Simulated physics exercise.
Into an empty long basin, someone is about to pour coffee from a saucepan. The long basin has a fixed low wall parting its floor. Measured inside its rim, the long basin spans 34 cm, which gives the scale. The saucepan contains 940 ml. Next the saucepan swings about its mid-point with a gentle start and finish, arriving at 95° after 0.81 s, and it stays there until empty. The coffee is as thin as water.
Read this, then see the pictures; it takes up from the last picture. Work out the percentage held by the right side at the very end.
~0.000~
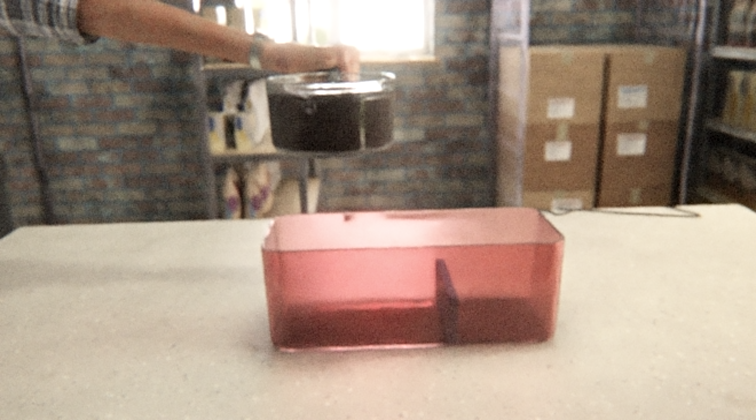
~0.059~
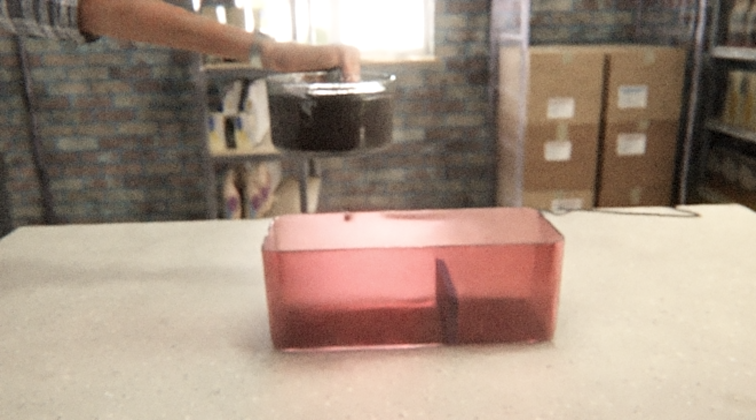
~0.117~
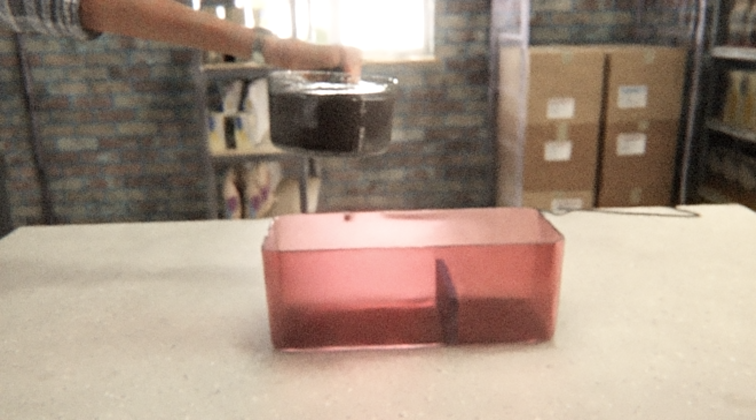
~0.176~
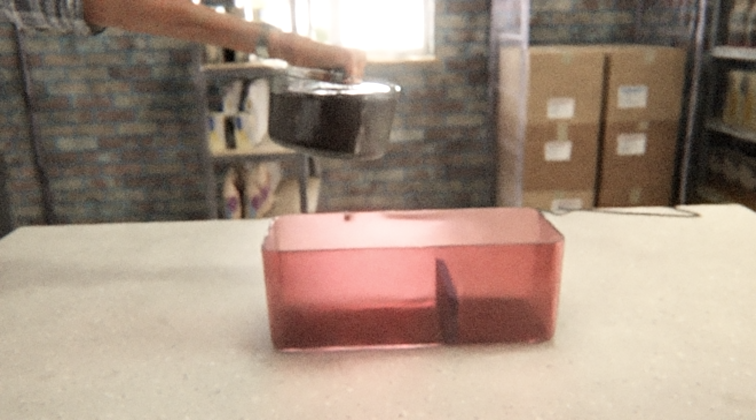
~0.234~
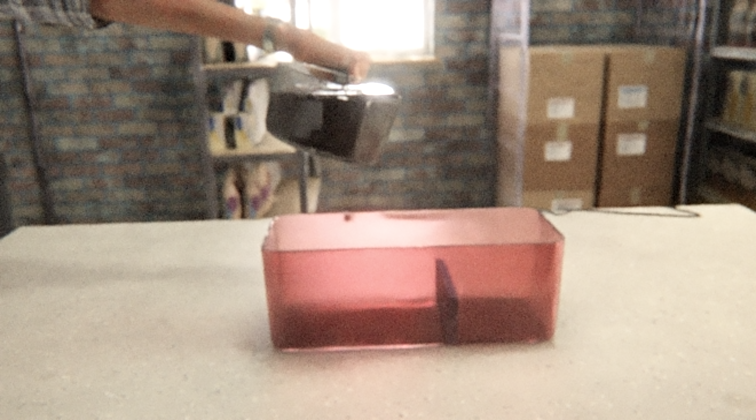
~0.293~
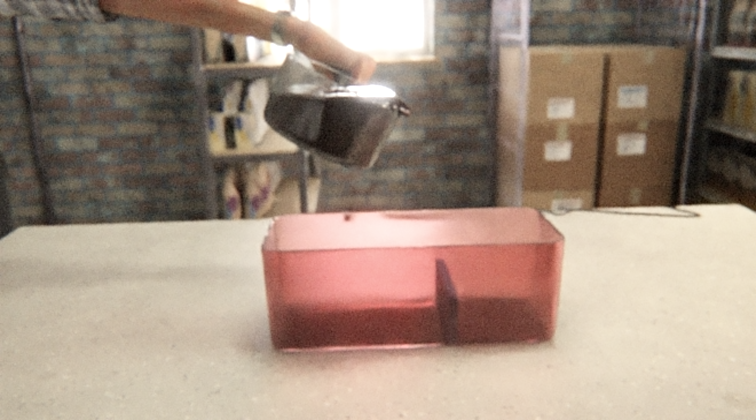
I would put it at 57 per cent.
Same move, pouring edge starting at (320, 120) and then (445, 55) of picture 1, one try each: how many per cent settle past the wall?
5 per cent first, 85 per cent second.
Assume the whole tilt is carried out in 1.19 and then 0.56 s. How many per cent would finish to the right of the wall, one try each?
Some 65 and 45 per cent, in that order.
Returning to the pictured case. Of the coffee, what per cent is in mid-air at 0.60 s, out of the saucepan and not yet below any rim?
Around 36 percent.
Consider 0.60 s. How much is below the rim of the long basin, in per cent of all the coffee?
About 24 per cent.
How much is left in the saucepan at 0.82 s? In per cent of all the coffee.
Near 10 percent, more or less.
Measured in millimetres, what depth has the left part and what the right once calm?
Final reading - left some 16 mm, right some 36 mm.
By 0.60 s the tilt is 80° and 40 per cent is still to pour, 3 is left of the wall and 20 right of it.
By 0.82 s the tilt is 95° and 11 per cent is still to pour, 22 is left of the wall and 58 right of it.
By 1.06 s the tilt is 95° and 3 per cent is still to pour, 37 is left of the wall and 57 right of it.
By 1.31 s the tilt is 95° and 1 per cent is still to pour, 41 is left of the wall and 57 right of it.
At rest 42 per cent lies left of the wall, 57 right of it and 0 outside.
